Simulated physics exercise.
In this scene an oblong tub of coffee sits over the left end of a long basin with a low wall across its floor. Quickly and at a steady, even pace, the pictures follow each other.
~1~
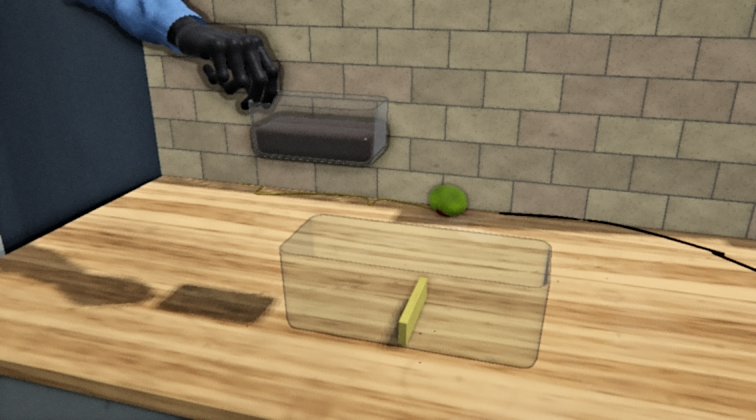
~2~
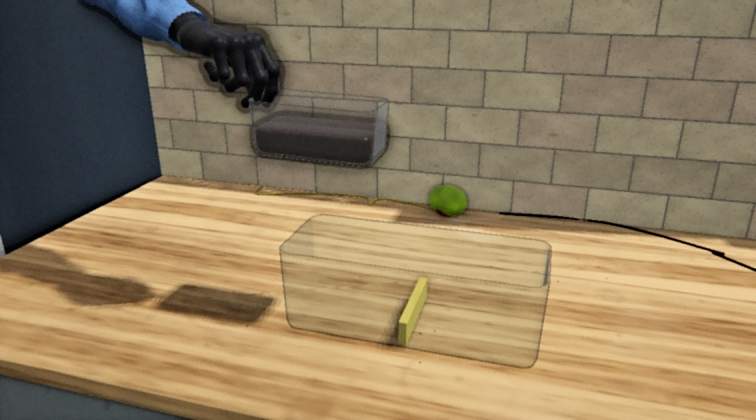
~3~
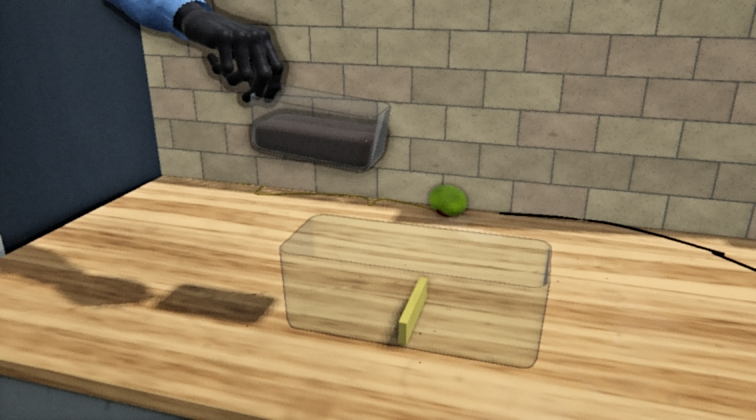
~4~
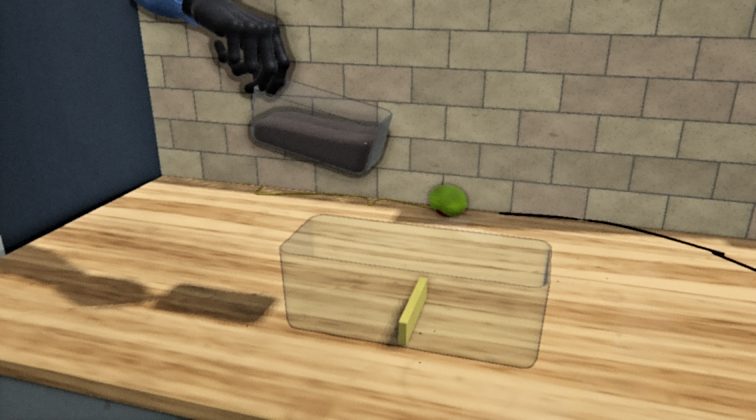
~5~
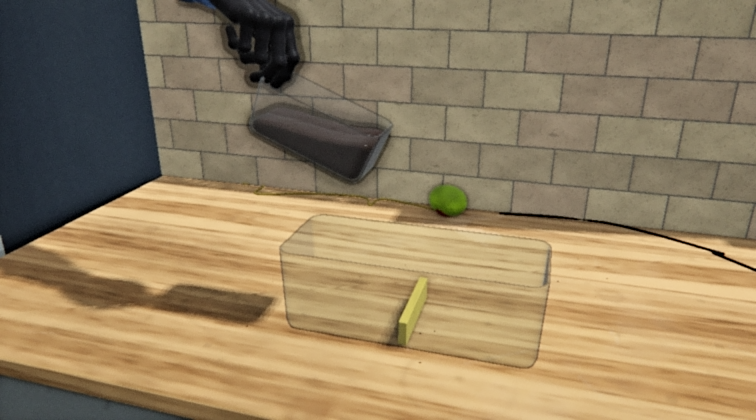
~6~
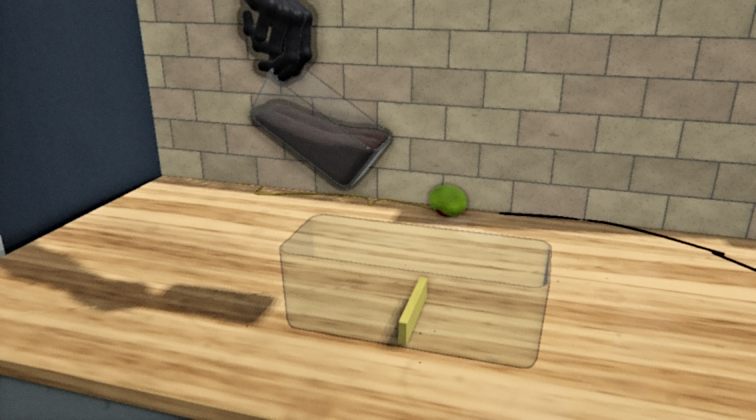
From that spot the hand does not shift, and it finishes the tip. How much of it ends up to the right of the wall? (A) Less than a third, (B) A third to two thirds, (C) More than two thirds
The answer is B.
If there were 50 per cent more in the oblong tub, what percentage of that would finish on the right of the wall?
60 %.
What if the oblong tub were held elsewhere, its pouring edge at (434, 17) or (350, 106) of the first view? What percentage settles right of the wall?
It comes to 80 % the first time and 10 % the second.
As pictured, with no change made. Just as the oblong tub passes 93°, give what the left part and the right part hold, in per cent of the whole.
Split: Left 10 per cent, right 30 per cent.
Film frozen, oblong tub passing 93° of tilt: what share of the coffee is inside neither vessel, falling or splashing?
About 40 per cent.
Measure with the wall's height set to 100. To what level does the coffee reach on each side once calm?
On the left roughly 30, on the right roughly 20.
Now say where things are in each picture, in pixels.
In the first frame, it leans 0°; its right rim is at (381, 105); the coffee meets the walls at (267, 122) and (380, 131); the long basin's rim runs from (296, 232) to (550, 265); the wall's top is at (414, 300).
In the second frame, it leans 2°; its right rim is at (382, 107); the coffee meets the walls at (268, 121) and (380, 131).
In the third frame, it leans 6°; its right rim is at (383, 112); the coffee meets the walls at (267, 119) and (380, 133).
In the fourth frame, it leans 13°; its right rim is at (385, 121); the coffee meets the walls at (266, 117) and (380, 135).
In the fifth frame, it leans 23°; its right rim is at (386, 132); the coffee meets the walls at (266, 112) and (381, 137).
In the sixth frame, it leans 34°; its right rim is at (384, 145); the coffee meets the walls at (266, 108) and (385, 140).
A moment on, the oblong tub is tipped on its side and 17 per cent is still to pour, 12 is left of the wall and 29 right of it.
Next, the oblong tub is tipped right over and 6 per cent is still to pour, 47 is left of the wall and 44 right of it.
Then the oblong tub is tipped right over and 0 per cent is still to pour, 54 is left of the wall and 43 right of it.
Later the oblong tub is tipped right over and 0 per cent is still to pour, 55 is left of the wall and 43 right of it.
In the end 55 per cent lies left of the wall, 44 right of it and 1 outside.
